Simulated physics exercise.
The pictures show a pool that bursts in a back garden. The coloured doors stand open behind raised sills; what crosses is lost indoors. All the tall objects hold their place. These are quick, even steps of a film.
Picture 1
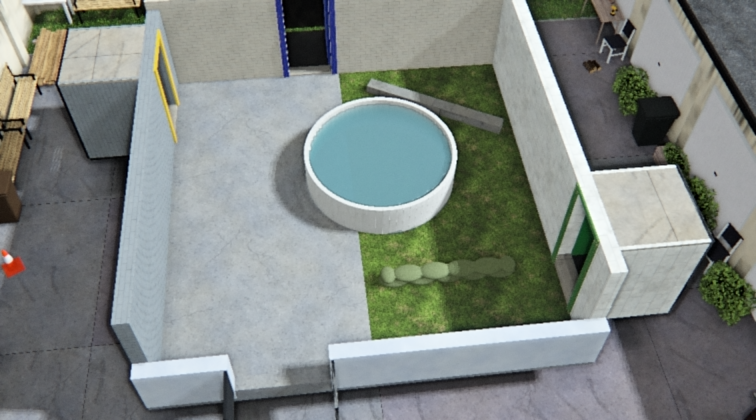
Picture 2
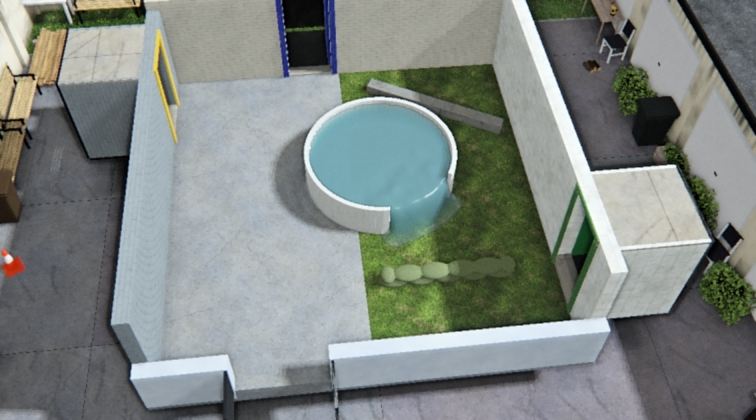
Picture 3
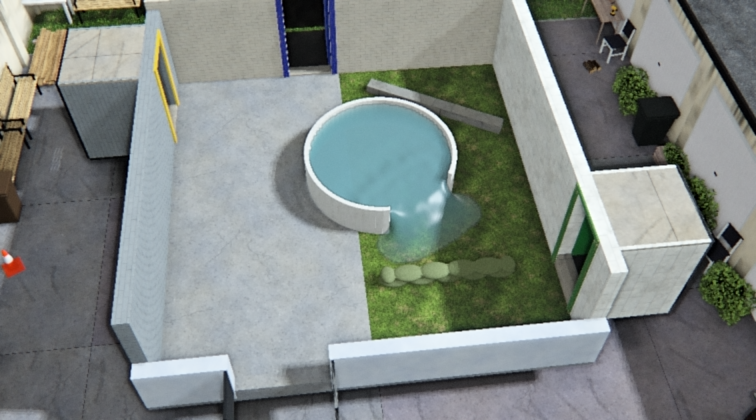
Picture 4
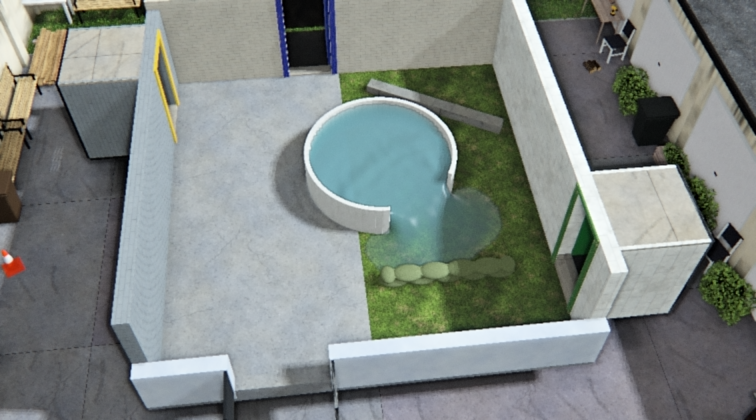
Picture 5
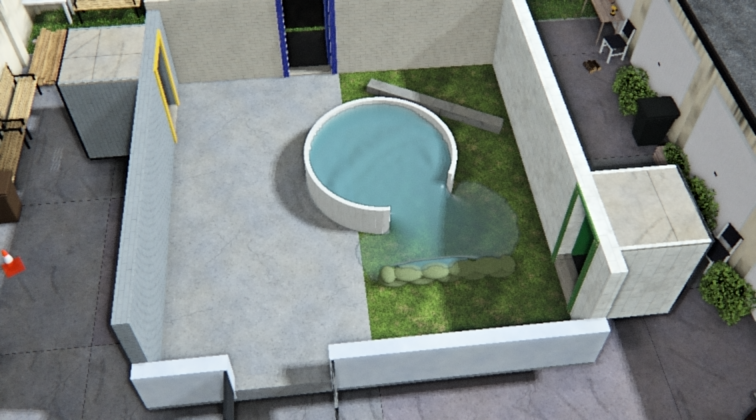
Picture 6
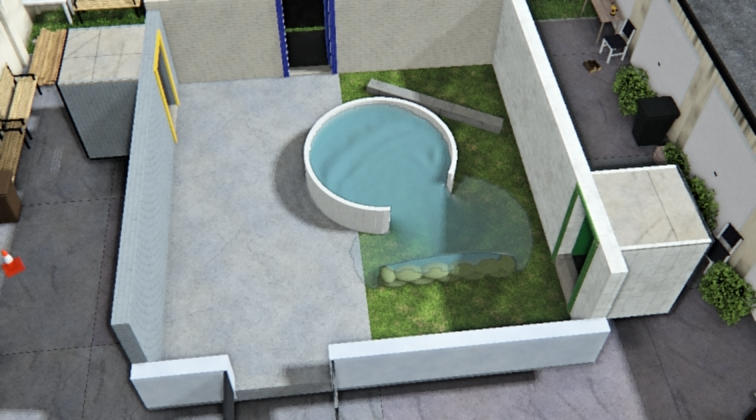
In the video, a round white pool in a walled yard sits still, then its lower right side opens and water pours onto the grass, spreading in a widening sheet toward the right wall and around a row of rounded bushes.
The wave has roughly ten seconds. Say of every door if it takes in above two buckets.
The green door stays under that; the yellow door stays under that; the blue door stays under that.
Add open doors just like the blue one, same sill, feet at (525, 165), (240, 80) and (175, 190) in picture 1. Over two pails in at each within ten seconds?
As listed: Floods, holds, keeps below it.
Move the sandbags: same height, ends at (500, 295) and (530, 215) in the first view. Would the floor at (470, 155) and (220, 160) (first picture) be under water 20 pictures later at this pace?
One after the other: Covered, clear.
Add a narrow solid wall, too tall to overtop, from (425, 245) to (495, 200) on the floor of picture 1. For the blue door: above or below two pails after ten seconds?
In short: Blue stays under.
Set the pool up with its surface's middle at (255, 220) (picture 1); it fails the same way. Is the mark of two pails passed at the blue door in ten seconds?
One by one: Blue door lets less in.
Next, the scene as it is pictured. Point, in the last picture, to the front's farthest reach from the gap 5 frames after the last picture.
Roughly at (569, 314).
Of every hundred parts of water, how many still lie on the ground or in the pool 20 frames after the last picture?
Close to 100 %.
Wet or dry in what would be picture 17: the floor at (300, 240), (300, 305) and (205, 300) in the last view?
One after the other: Under water, wet, dry.
A moment on, water covers 20 % of the floor; the green door wet at the sill, nothing in, the yellow door not reached, the blue door not reached.
Next, water covers 30 % of the floor; the green door wet at the sill, nothing in, the yellow door not reached, the blue door not reached.
Then, water covers 55 % of the floor; the green door under two buckets in, the yellow door not reached, the blue door not reached.
Later, water covers 75 % of the floor; the green door under two buckets in, the yellow door not reached, the blue door not reached.
In the end, water covers 95 % of the floor; the green door under two buckets in, the yellow door wet at the sill, nothing in, the blue door wet at the sill, nothing in.
